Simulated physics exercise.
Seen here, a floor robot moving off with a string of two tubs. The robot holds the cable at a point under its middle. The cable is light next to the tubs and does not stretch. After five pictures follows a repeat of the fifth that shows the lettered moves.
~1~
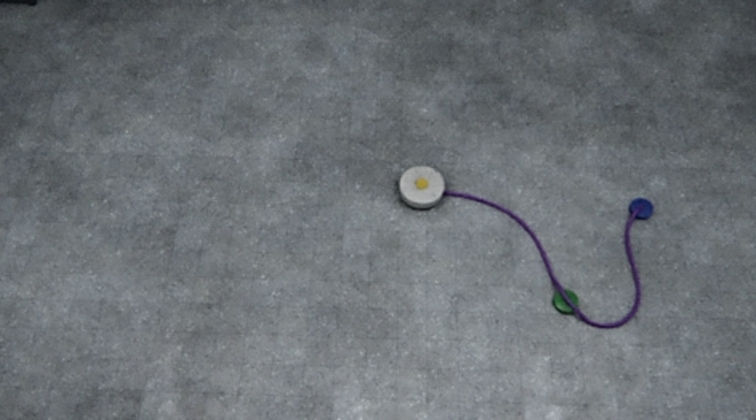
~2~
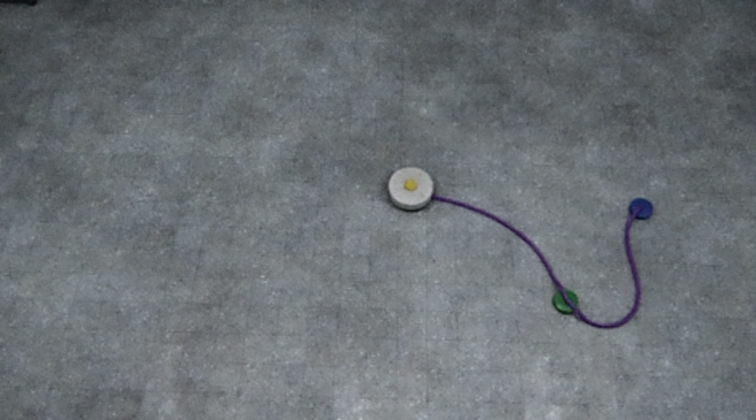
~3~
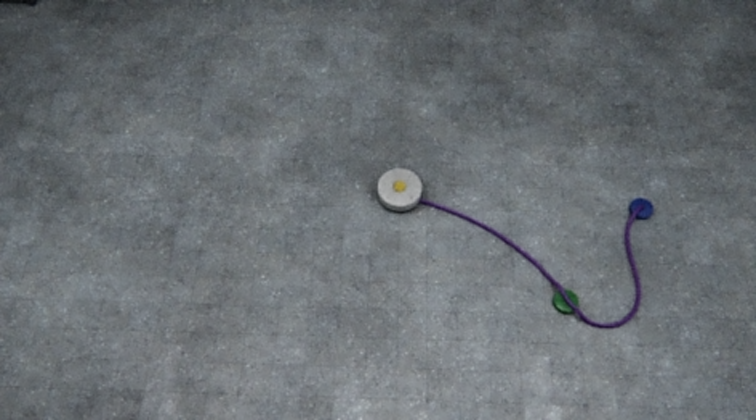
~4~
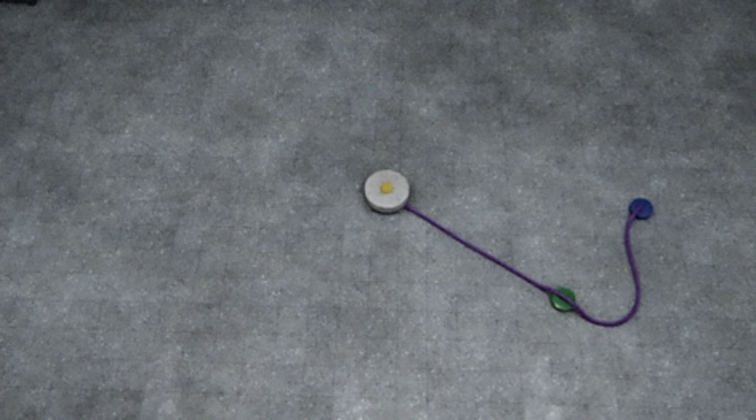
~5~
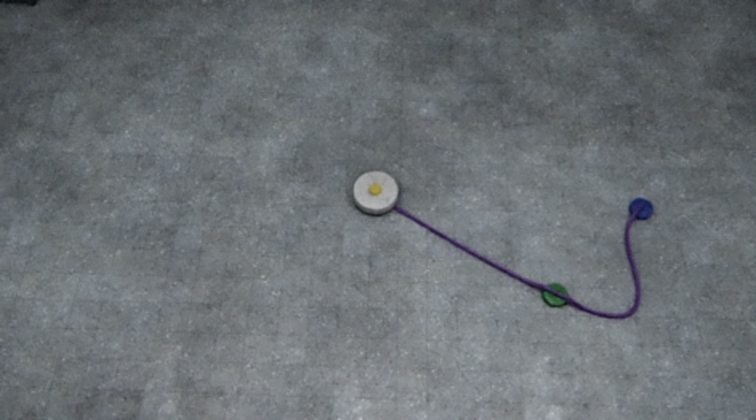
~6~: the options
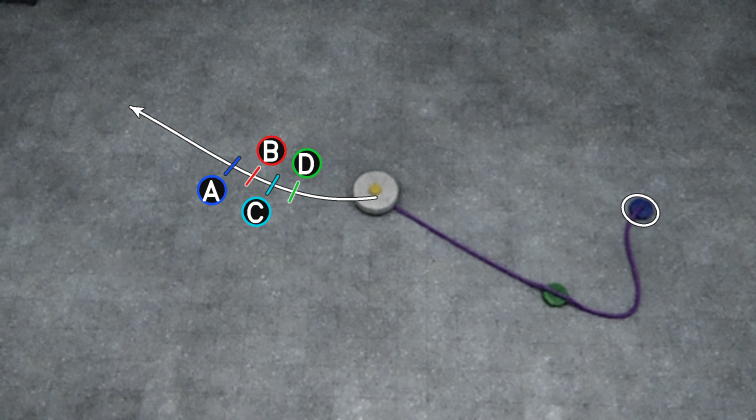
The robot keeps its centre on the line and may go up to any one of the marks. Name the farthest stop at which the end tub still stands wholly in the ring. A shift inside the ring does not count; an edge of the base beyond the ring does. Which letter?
The farthest safe stop is C.
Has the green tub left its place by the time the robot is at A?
Yes.
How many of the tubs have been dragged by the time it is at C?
By then, one.
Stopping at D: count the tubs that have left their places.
One.
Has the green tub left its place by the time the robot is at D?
Yes.
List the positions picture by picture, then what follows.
In the first frame, robot (422, 188); blue tub (642, 208); green tub (566, 301).
In the second frame, robot (411, 189); blue tub (642, 208).
In the third frame, robot (400, 191); blue tub (642, 208).
In the fourth frame, robot (387, 192); green tub (564, 299); blue tub (642, 208).
In the fifth frame, robot (376, 193); green tub (555, 295); blue tub (642, 208).
On the copy, A at (233, 166); B at (253, 176); C at (273, 185); D at (294, 192); the ring at (640, 210); the route from (376, 197) via (235, 167) to (130, 107).
On C. First, robot (337, 195); blue tub (642, 208); green tub (524, 278).
Then, robot (302, 190); blue tub (642, 208); green tub (490, 261).
Finally, robot (272, 181); blue tub (641, 208); green tub (458, 247); the ringed tub at the far end is still in its ring.
By contrast, A drags the last tub to (610, 213); B drags the last tub to (630, 211); D is safe but short.
